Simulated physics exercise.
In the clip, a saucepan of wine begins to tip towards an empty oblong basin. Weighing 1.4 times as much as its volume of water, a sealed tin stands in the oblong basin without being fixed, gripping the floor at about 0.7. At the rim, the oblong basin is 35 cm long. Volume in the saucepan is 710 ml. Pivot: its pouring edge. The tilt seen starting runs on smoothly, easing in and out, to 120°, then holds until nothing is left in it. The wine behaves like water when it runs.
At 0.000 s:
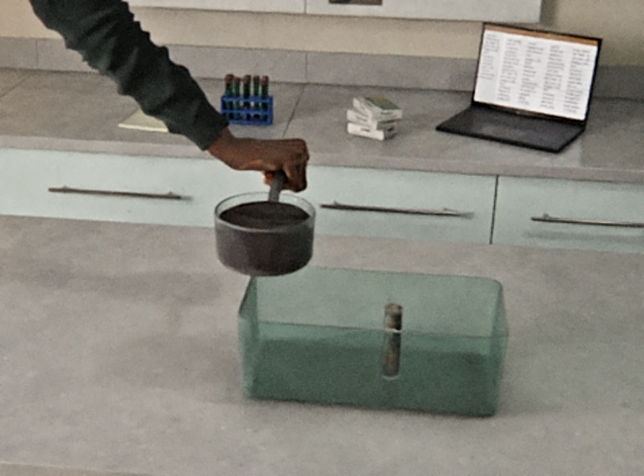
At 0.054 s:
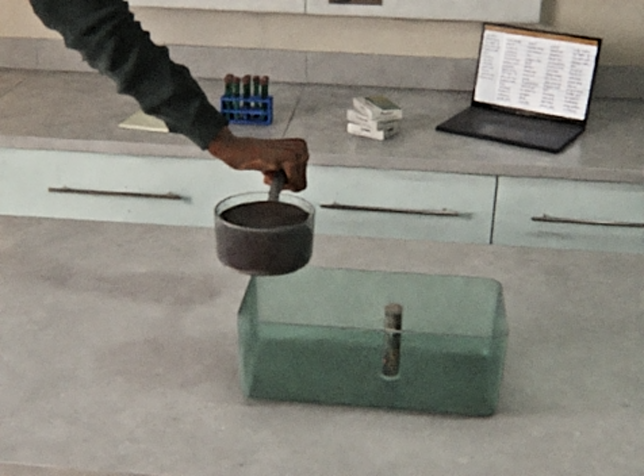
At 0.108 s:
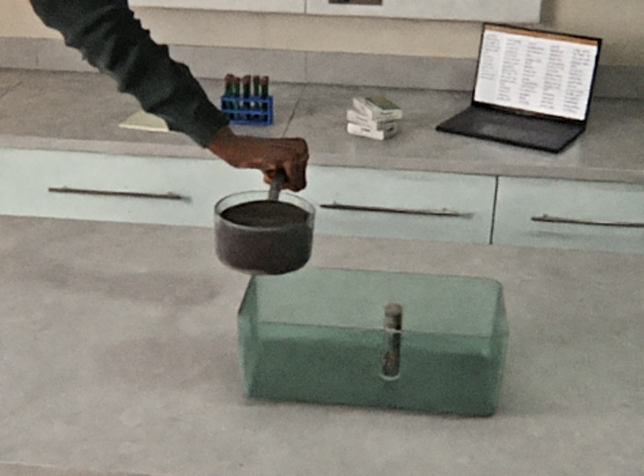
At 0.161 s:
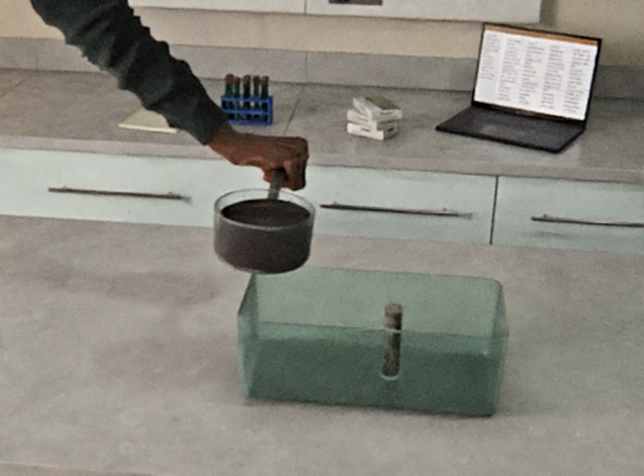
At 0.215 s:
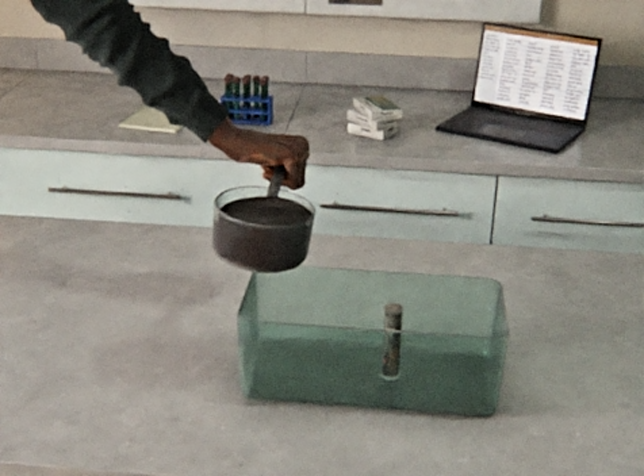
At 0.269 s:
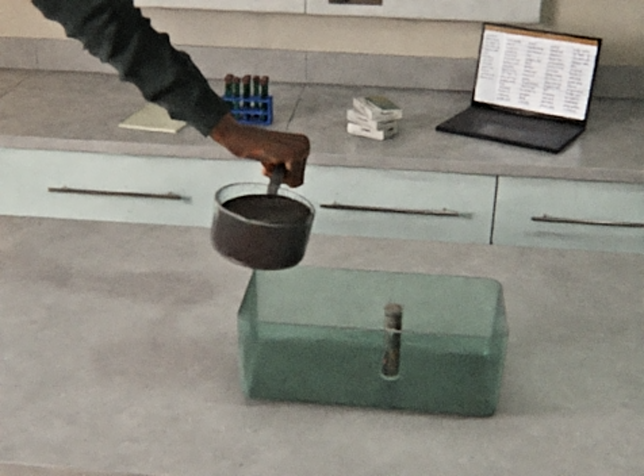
A clear saucepan of dark wine, held by a hand reaching in from the left, stays nearly level and then tilts slightly to the right above a translucent green oblong basin, which stays still with a small upright cylinder inside.
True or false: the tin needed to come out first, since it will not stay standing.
True.
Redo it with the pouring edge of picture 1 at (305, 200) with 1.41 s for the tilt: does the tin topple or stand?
Then the tin comes down.
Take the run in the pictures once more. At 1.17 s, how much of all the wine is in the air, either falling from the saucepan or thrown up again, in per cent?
Roughly 10 per cent.
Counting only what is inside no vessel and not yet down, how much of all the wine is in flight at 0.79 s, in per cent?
I'd say close to 30 per cent.
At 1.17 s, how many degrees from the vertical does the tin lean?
5°.
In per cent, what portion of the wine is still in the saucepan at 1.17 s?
Some 5 per cent.
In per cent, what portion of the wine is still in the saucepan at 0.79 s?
Still held: Roughly 54 % of the total.
After 0.79 s the tilt is 65° and 53 per cent is still to pour; the tin stands where it began.
After 1.17 s the tilt is 106° and 5 per cent is still to pour; the tin leans 5°.
After 1.57 s the tilt is 120° and 0 per cent is still to pour; the tin lies on its side.
After 2.00 s the tilt is 120° and 0 per cent is still to pour; the tin lies on its side.
In the end the tin lies on its side.
